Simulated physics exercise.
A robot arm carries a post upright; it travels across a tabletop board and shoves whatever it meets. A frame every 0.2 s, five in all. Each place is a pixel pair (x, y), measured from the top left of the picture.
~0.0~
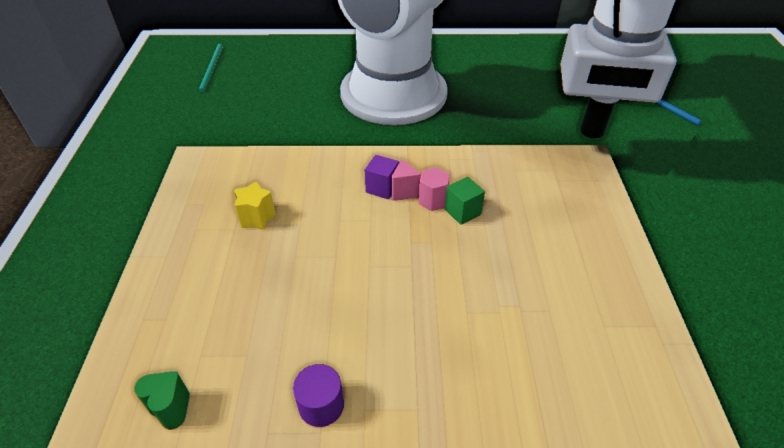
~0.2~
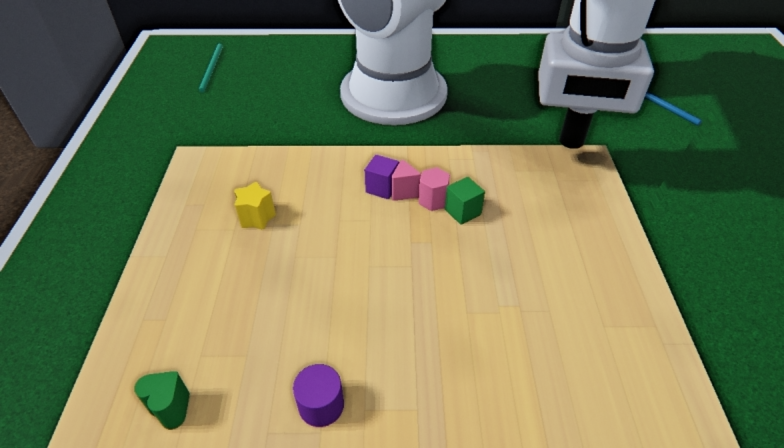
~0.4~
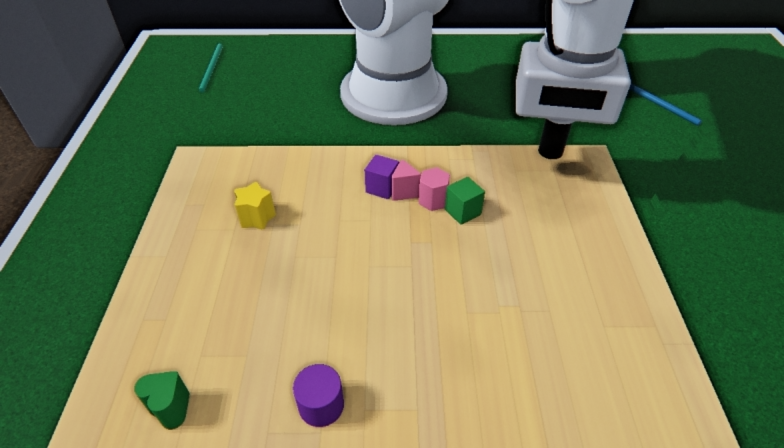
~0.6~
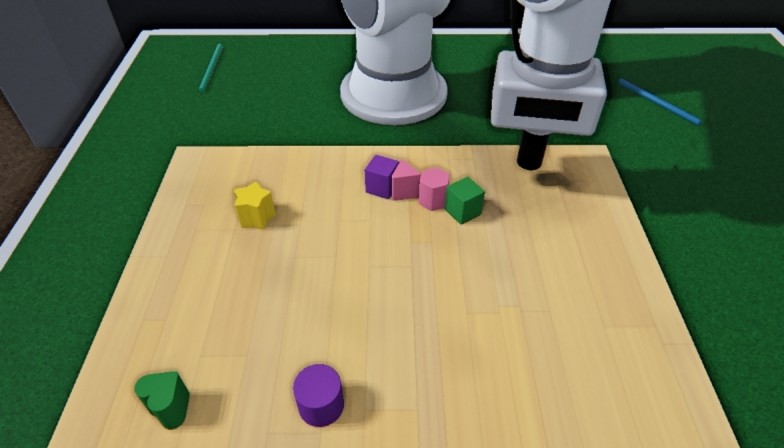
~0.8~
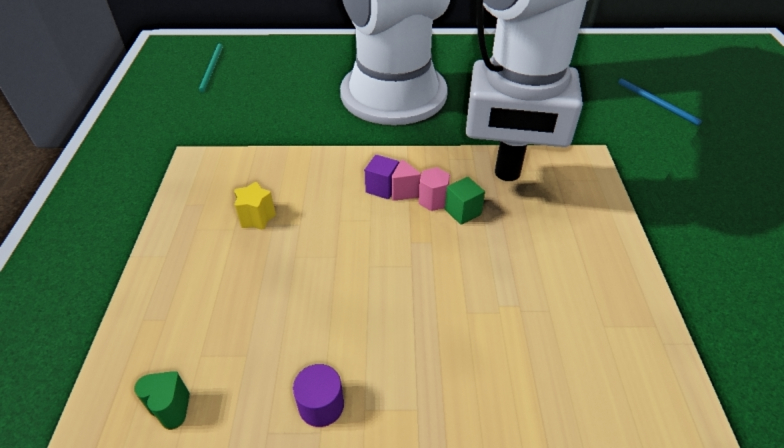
A light wooden board on a green surface is seen from above and in front, with a white robot base at the far side. A yellow star sits at left, a green heart and purple cylinder lie nearer, and a row of purple, pink and green blocks stands near the far edge. From the right, a white arm with a black post glides left and slightly nearer toward the row, while the blocks stay still.
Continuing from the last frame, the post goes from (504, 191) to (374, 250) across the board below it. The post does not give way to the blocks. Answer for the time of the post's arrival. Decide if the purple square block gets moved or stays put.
At the end of the path, the purple square block remains in its old spot.
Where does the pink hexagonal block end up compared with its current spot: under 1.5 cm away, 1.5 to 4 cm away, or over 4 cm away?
The smallest band: Under 1.5 cm.
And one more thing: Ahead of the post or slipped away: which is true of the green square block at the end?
The post pushes it to the end.
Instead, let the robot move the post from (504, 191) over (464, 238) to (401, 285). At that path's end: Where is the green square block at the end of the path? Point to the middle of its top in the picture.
The middle of its upper face should be somewhere near (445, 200).
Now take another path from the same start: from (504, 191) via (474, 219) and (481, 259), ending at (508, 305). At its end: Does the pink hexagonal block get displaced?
No - that is not the case.
On the path given first. One third of the way, post at (466, 193); green square block at (446, 199).
Two thirds of the way, post at (422, 212); pink triangle at (404, 168); pink hexagonal block at (428, 180), turned 45° clockwise; green square block at (402, 221), turned 20° anticlockwise.
At the end, post at (373, 232); purple square block in place; pink triangle at (404, 168); pink hexagonal block at (428, 180), turned 45° clockwise; green square block at (355, 246), turned 40° anticlockwise.
